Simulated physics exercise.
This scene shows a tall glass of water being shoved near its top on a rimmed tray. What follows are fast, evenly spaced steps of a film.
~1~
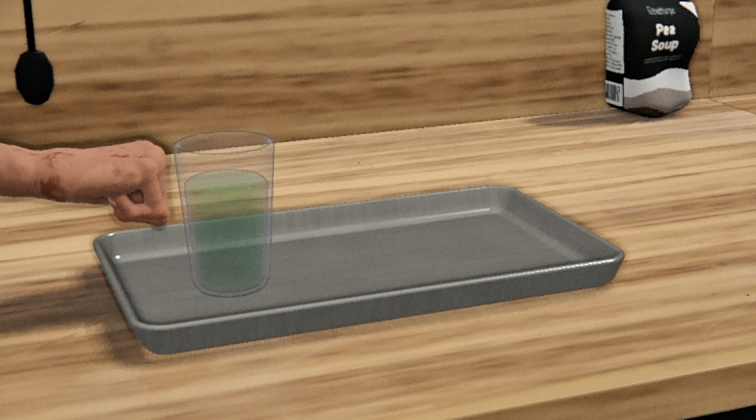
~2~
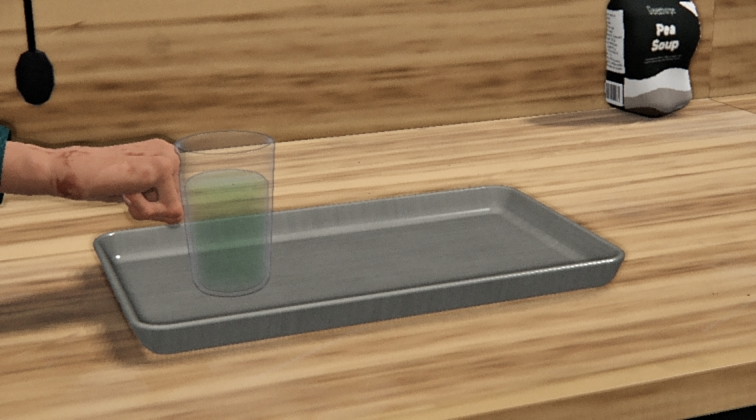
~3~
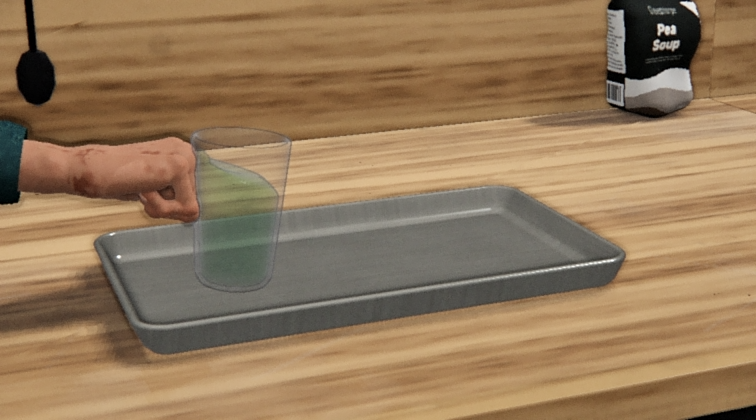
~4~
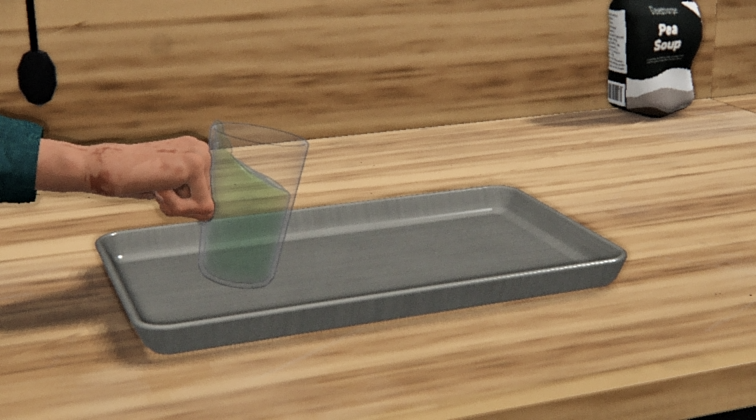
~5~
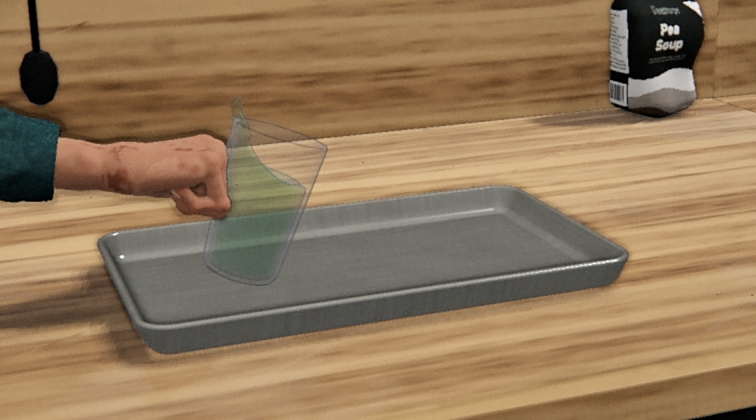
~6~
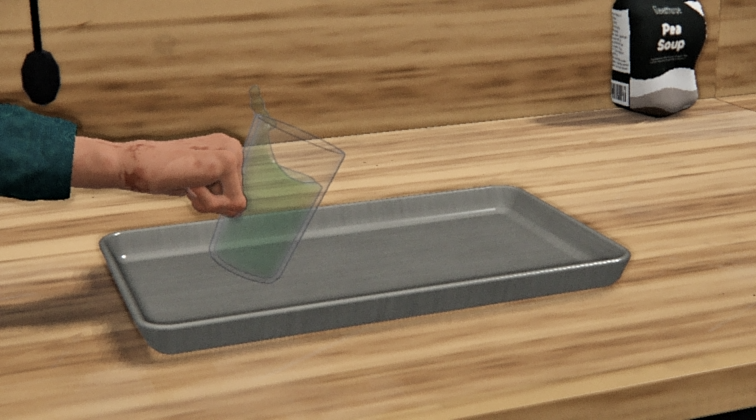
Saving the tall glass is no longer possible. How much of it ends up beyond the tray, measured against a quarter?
A quarter or more ends up beyond the tray.
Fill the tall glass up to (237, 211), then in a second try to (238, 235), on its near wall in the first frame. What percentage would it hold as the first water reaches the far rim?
About 65 per cent first, then about 65 per cent.
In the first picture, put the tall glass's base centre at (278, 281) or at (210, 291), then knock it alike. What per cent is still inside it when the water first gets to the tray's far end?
About 60 per cent, then about 50 per cent.
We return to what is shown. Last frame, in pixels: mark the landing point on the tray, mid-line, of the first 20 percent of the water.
(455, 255).
A moment on, the tall glass lies on its side and 97 per cent is in the glass, 0 on the tray and 3 above or beyond its rim.
Next, the tall glass lies on its side and 52 per cent is in the glass, 43 on the tray and 6 above or beyond its rim.
Then the tall glass lies on its side and 27 per cent is in the glass, 50 on the tray and 24 above or beyond its rim.
Later the tall glass lies on its side and 14 per cent is in the glass, 50 on the tray and 37 above or beyond its rim.
At rest 63 per cent is held by tray and glass, 37 is off the tray.
